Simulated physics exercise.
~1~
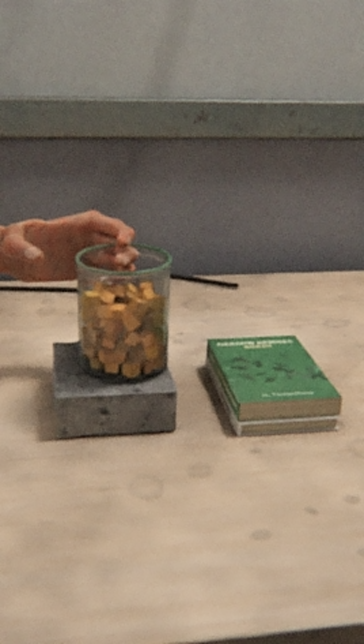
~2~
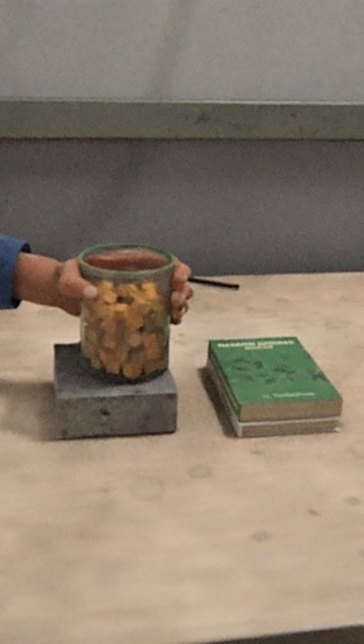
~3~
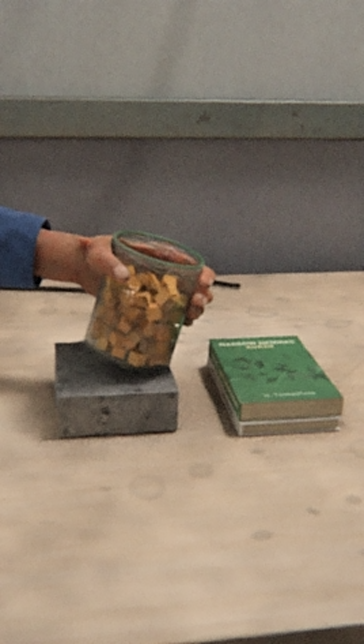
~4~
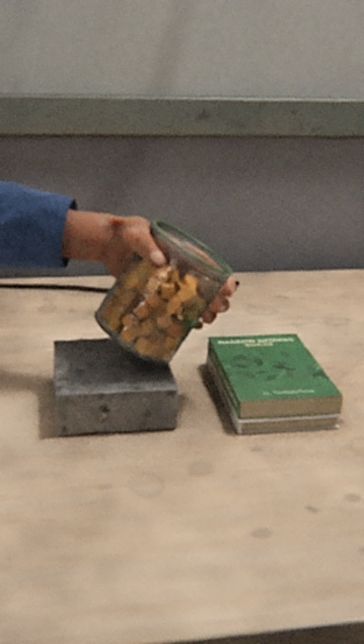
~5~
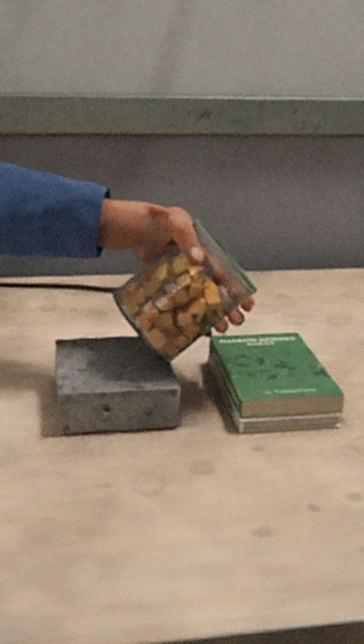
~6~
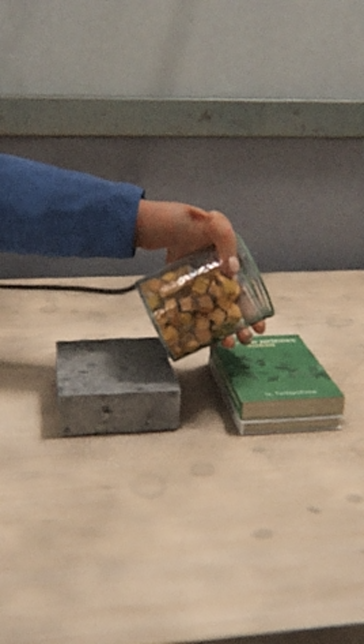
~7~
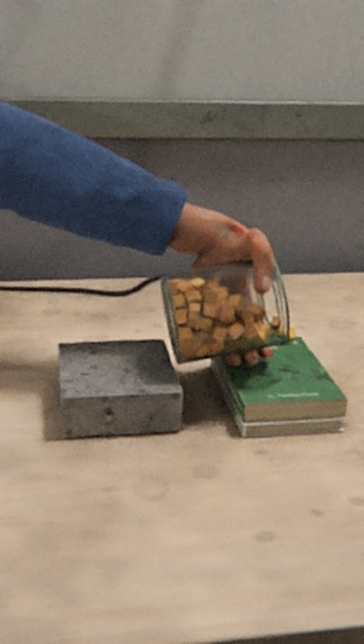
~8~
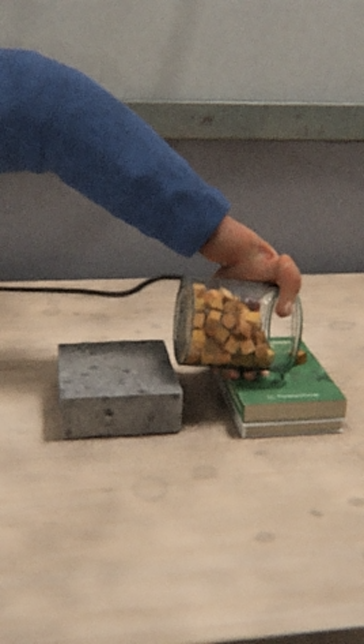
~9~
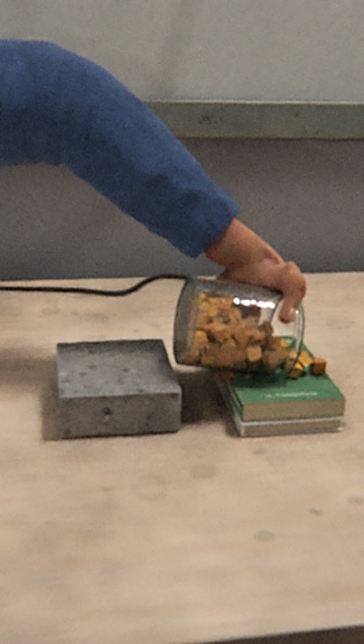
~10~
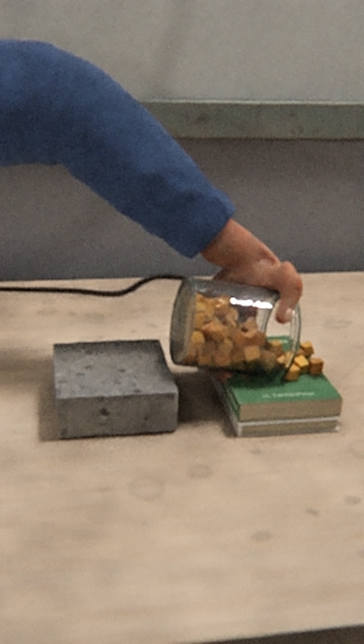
Hand in blue sleeve lifting a glass jar of croutons, tipping it right onto stacked books, some spilling onto the green cover.
